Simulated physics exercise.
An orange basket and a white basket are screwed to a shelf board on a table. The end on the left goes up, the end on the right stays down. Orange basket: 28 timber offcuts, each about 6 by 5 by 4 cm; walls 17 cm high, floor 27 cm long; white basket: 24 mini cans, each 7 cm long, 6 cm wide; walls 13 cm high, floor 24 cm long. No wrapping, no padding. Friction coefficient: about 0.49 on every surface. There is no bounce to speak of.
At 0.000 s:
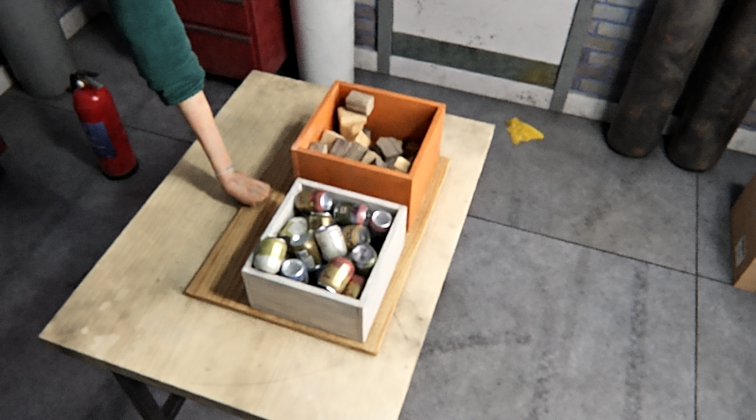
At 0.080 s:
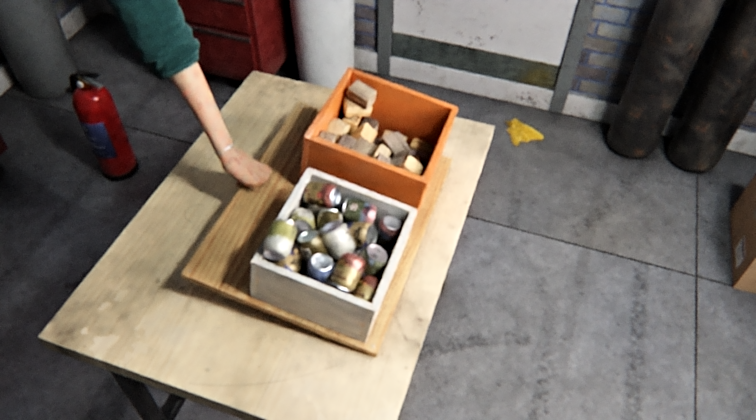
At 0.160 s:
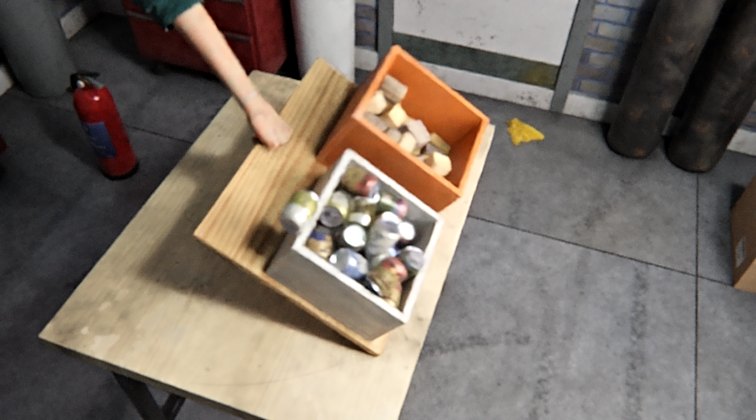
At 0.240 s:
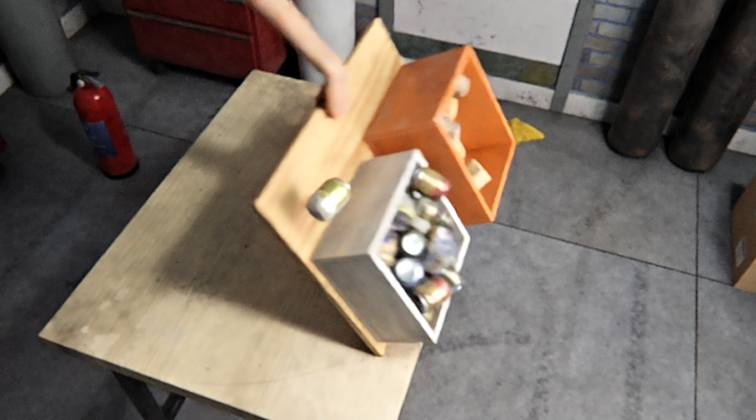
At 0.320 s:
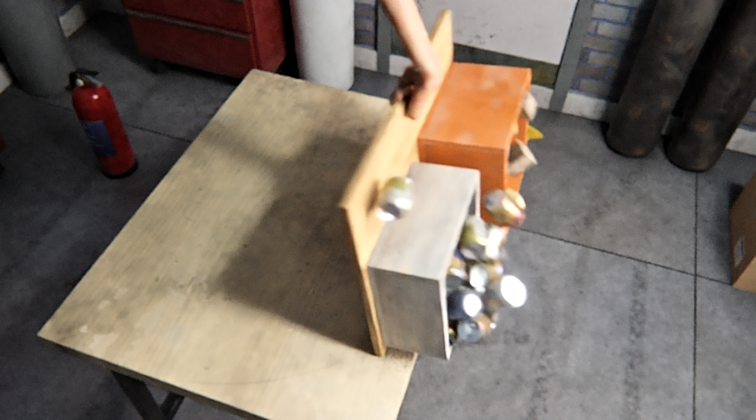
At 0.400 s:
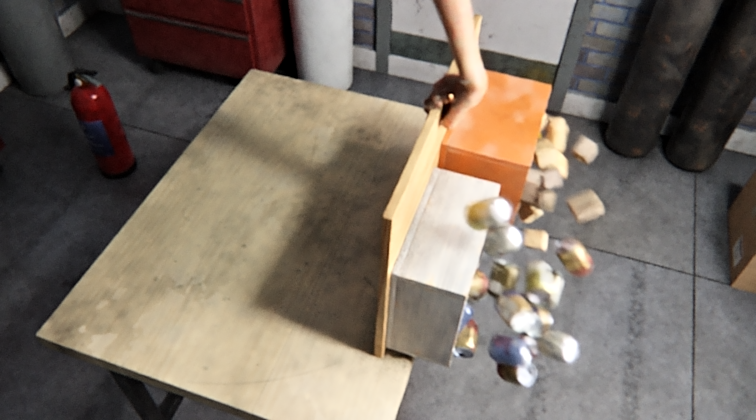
The clip shows a hand raising the left side of a board holding an orange box of wooden pieces and a white box of cans until it stands upright, as cans, then wooden pieces, tumble out to the right.
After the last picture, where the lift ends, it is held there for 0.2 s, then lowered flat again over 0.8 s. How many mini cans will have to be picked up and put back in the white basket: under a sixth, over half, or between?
The white basket loses more than half of its mini cans.
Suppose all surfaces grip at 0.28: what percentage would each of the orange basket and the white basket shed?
In that case orange basket 70, white basket 90 per cent.
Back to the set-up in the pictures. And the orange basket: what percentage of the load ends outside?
About: Orange basket 80 per cent.
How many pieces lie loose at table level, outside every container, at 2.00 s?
About 0.
After 0.66 s, tilt 90°; 20 of 28 out of the orange basket and 20 of 24 out of the white basket.
After 0.98 s, tilt 49°; 21 of 28 out of the orange basket and 22 of 24 out of the white basket.
After 1.42 s, tilt 0°; 21 of 28 out of the orange basket and 22 of 24 out of the white basket.
Outcome (at 2.00 s), 21 of 28 out of the orange basket and 22 of 24 out of the white basket. Asked share, 22 of 24, 92 per cent.
